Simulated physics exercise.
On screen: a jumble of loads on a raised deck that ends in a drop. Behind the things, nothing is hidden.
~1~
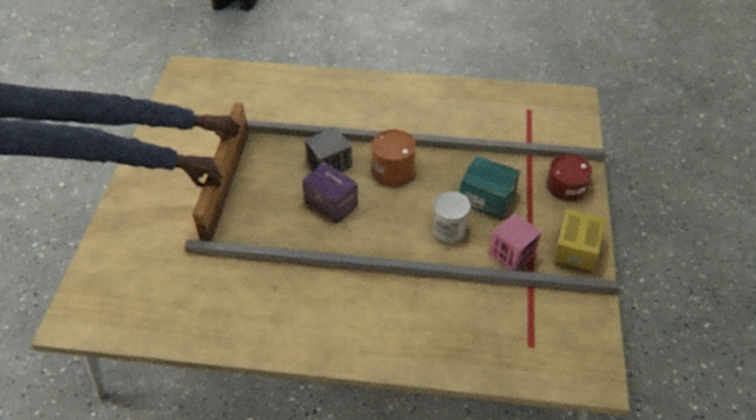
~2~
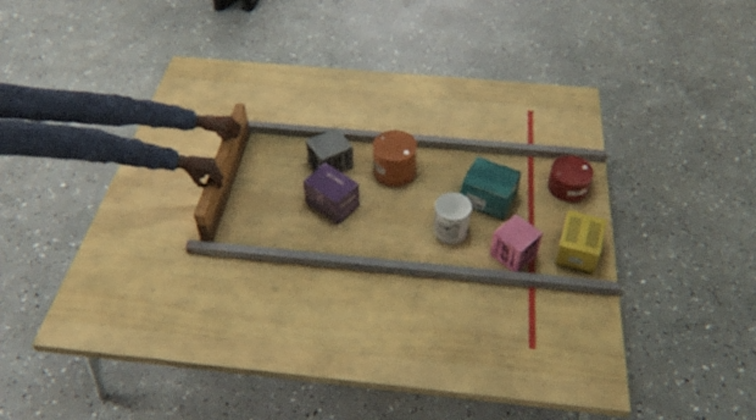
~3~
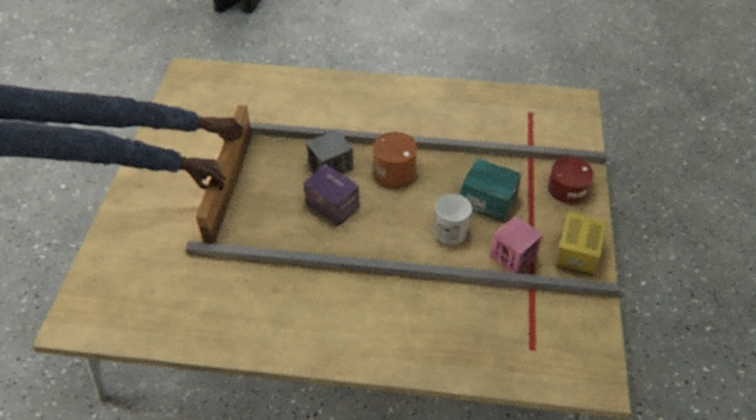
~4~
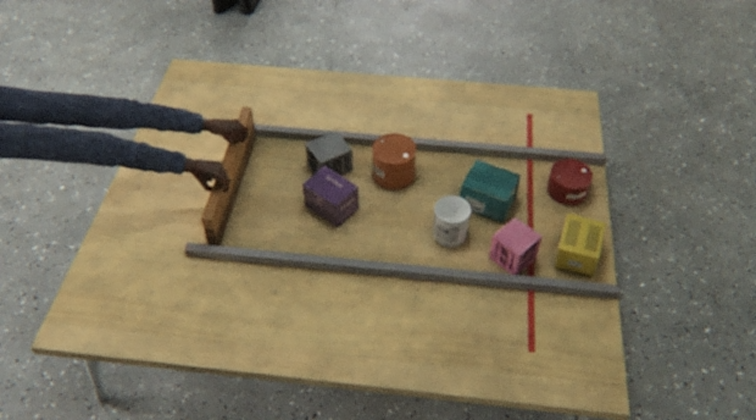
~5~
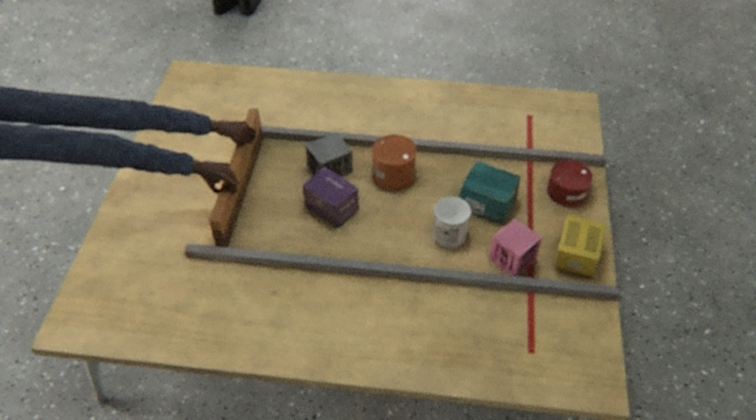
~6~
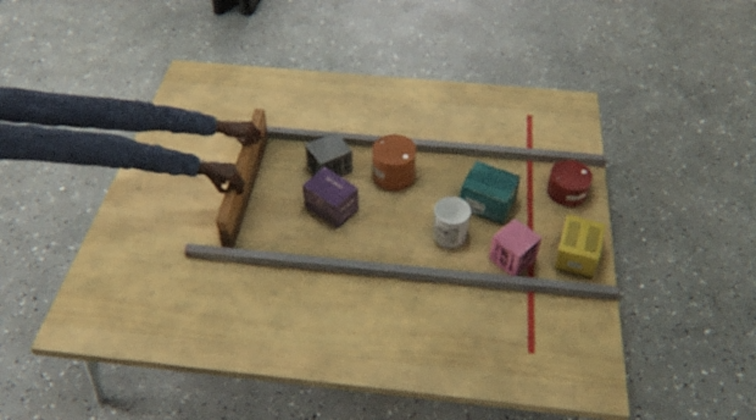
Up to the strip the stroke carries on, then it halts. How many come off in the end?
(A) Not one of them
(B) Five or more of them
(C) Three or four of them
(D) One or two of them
(D) One or two of them.
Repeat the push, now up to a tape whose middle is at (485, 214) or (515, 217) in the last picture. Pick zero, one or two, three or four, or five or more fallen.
First place: None at all; second place: 1 or 2.
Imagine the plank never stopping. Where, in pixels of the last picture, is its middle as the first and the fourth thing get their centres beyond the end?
The first one at (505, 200), the next at (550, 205).
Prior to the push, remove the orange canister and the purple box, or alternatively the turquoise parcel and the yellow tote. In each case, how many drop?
Counts - first: 0; second: 1.
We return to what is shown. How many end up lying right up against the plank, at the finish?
The figure is 3.
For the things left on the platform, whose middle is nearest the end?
It's the yellow tote.
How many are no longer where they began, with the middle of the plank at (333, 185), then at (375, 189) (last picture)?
The number moved is 3 and then 3.
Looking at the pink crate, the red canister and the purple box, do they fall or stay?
Here's how it goes: The pink crate keeps its spot, the red canister topples off, the purple box keeps its spot.
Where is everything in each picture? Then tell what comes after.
In the first picture, yellow tote (579, 241); red canister (569, 178); pink crate (515, 243); plank (223, 170); tape (530, 213).
In the second picture, red canister (570, 179); turquoise parcel (490, 188).
In the third picture, pink crate (516, 246); grey crate (330, 156).
In the fourth picture, yellow tote (580, 245); plank (231, 175).
In the fifth picture, red canister (569, 183); purple box (331, 197).
In the sixth picture, yellow tote (580, 246); red canister (569, 183); pink crate (515, 248); plank (245, 177); tape (530, 218).
Soon after, none off yet; yellow tote at rest near (580, 246); red canister at rest near (569, 183); pink crate at rest near (515, 248).
At rest, the number that fall off is one or two; fallen, red canister.
